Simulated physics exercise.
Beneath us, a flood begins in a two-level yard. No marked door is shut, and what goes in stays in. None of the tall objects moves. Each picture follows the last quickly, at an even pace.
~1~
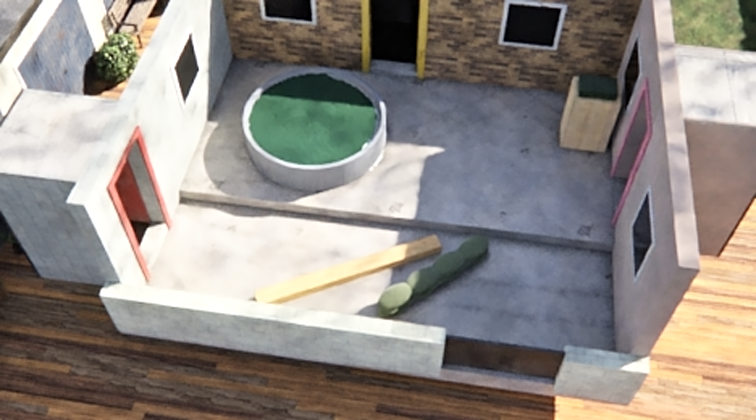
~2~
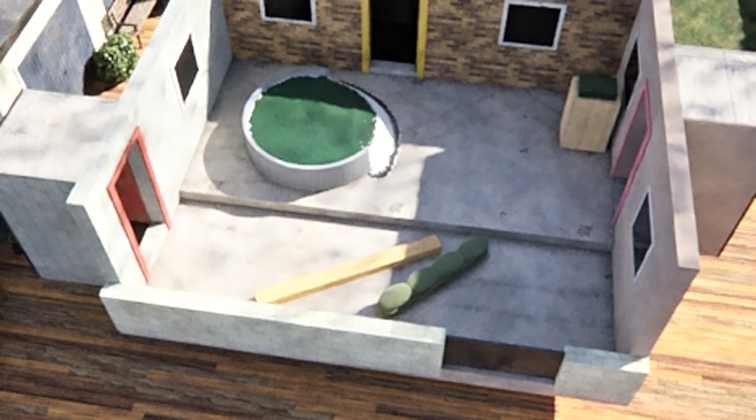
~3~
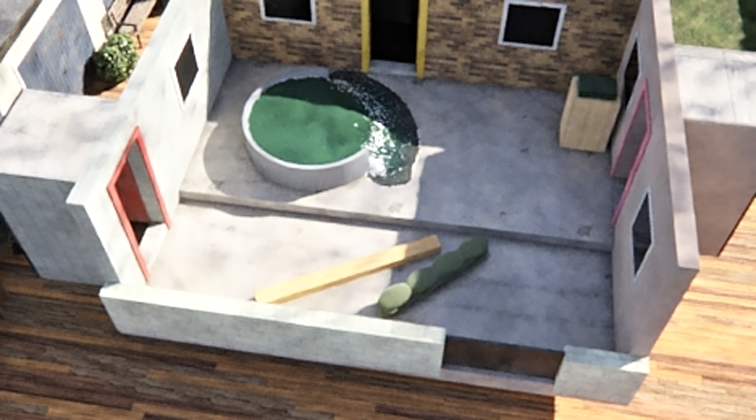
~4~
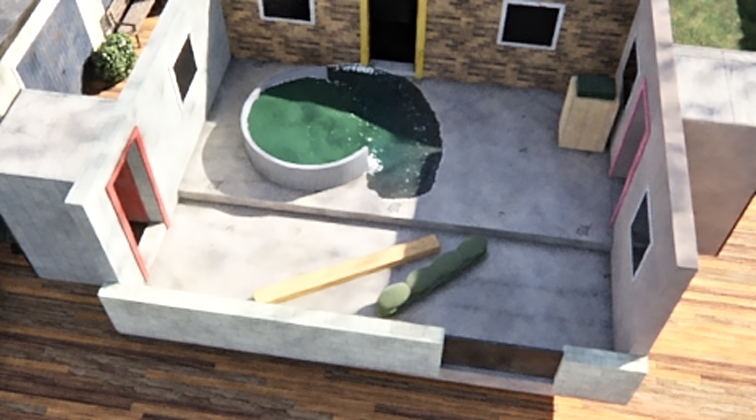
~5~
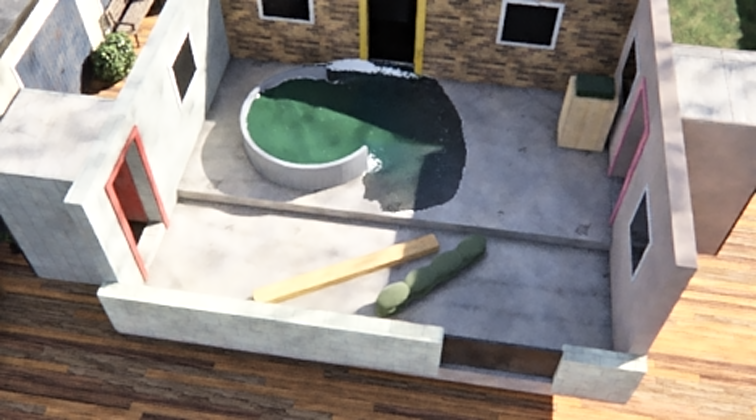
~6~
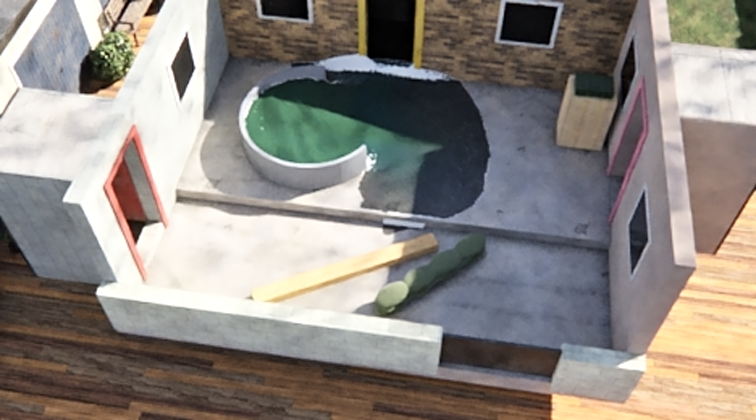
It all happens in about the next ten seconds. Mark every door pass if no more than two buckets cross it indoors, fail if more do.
Marks: Red door pass, pink door fail, yellow door fail.
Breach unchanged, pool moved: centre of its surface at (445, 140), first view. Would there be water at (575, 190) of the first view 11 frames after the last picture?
Soaked.
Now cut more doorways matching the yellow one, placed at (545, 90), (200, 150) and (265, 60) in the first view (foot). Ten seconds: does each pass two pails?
Door by door, it goes clears the line, misses the line, misses the line.
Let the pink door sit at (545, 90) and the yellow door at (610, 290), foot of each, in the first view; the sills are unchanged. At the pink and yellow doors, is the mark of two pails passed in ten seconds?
As it turns out, the pink door spills past but the yellow door keeps clear.
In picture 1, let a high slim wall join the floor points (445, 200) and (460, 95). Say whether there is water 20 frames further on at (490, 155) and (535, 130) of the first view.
Note: Point one left unsoaked, point two drenched.
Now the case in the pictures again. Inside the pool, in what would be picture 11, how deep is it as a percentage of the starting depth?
That would be roughly 56 per cent.
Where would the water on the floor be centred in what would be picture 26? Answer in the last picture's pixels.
It is around (456, 134).
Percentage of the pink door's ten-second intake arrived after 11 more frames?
Roughly 5 percent.
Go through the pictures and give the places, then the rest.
The round tank at (315, 118) is whole and still, in the first picture.
The front is at (375, 175), out from the gap at (377, 115), in the second picture.
Water pours out at (377, 116) and has run to (391, 183), in the third picture.
Water pours out at (376, 117) and has run to (411, 193), in the fourth picture.
Water pours out at (375, 117) and has run to (439, 199), in the fifth picture.
Water pours out at (374, 116) and has run to (471, 197), in the sixth picture.
A moment on, water covers 35 % of the floor; the red door not reached, the pink door not reached, the yellow door over two buckets in.
Next, water covers 45 % of the floor; the red door not reached, the pink door under two buckets in, the yellow door over two buckets in.
Then, water covers 50 % of the floor; the red door not reached, the pink door over two buckets in, the yellow door far over two buckets in.
Later, water covers 65 % of the floor; the red door not reached, the pink door far over two buckets in, the yellow door far over two buckets in.
In the end, water covers 95 % of the floor; the red door wet at the sill, nothing in, the pink door far over two buckets in, the yellow door far over two buckets in.
